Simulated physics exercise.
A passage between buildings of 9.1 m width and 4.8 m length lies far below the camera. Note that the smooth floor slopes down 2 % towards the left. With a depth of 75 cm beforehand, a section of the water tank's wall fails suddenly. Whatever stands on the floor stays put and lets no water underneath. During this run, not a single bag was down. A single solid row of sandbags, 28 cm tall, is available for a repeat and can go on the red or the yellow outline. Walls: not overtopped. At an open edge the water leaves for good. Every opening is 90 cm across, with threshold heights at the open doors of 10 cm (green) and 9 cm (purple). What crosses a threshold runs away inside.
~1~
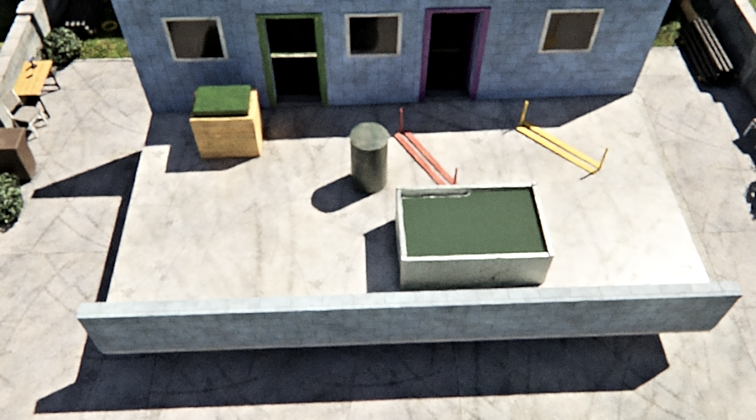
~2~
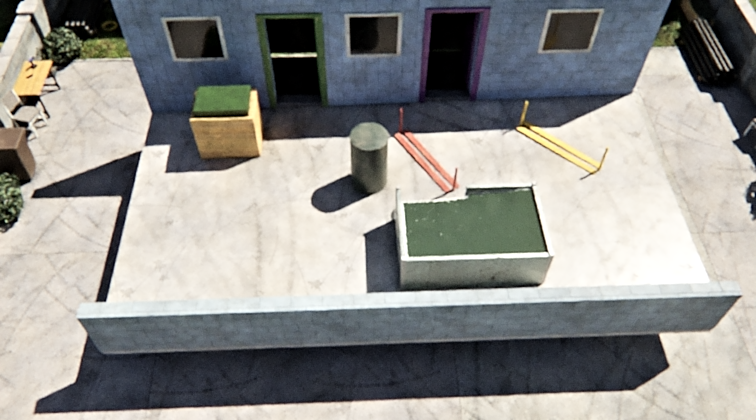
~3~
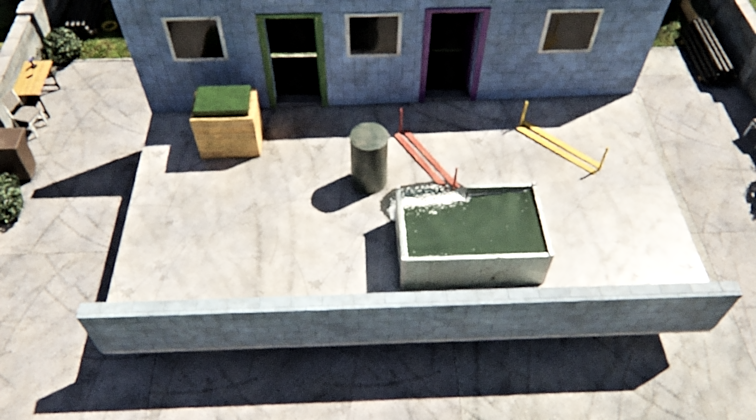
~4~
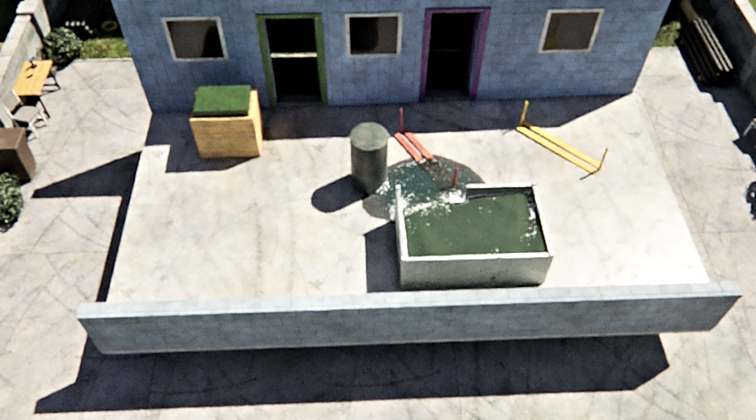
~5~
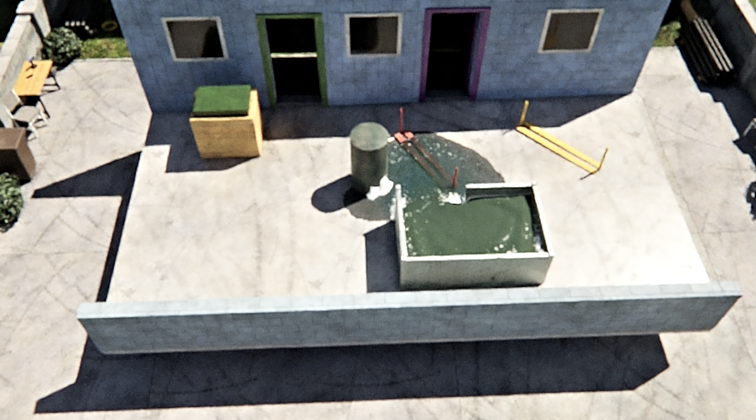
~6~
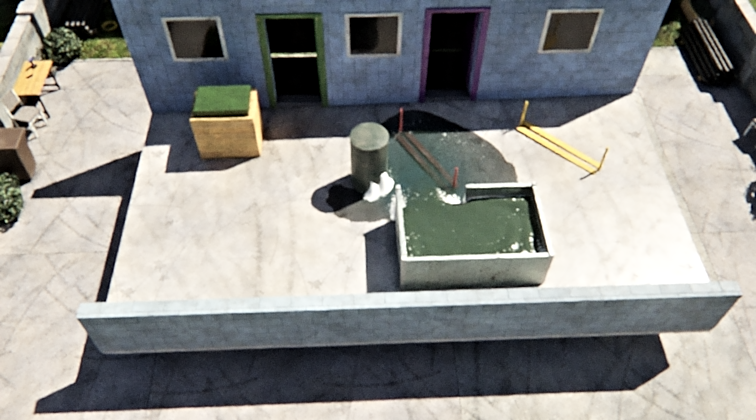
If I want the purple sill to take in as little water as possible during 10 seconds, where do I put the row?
Put it on the red mark.
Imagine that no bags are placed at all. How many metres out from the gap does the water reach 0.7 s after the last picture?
About 3.6 metres.
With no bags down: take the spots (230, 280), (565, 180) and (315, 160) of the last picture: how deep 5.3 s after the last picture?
3, 2 and 2 cm.
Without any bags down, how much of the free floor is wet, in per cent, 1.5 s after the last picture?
Near 35 per cent of the floor.
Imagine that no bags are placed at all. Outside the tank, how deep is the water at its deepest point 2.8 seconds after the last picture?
I'd say some 21 centimetres at most.
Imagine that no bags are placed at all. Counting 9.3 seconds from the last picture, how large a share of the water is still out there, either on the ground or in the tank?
48 %.
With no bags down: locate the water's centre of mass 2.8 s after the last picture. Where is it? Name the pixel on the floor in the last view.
Centre estimate: Near (413, 180).
Then, 0.7 s after the last picture water covers 25 % of the floor and is deepest (41 cm) near (401, 106) in the run without bags; in at the purple door, 31 L with no bags, 0 L with the row on red, 42 L on yellow.
Then, 1.5 s after the last picture water covers 35 % of the floor and is deepest (32 cm) near (410, 106) in the run without bags; in at the purple door, 120 L with no bags, 0 L with the row on red, 141 L on yellow.
Then, 2.8 s after the last picture water covers 45 % of the floor and is deepest (21 cm) near (410, 106) in the run without bags; in at the purple door, 227 L with no bags, 1 L with the row on red, 247 L on yellow.
Then, 5.3 s after the last picture water covers 65 % of the floor and is deepest (13 cm) near (410, 106) in the run without bags; in at the purple door, 270 L with no bags, 1 L with the row on red, 286 L on yellow.
Then, 9.3 s after the last picture water covers 70 % of the floor and is deepest (8 cm) near (271, 138) in the run without bags; in at the purple door, 272 L with no bags, 1 L with the row on red, 289 L on yellow.
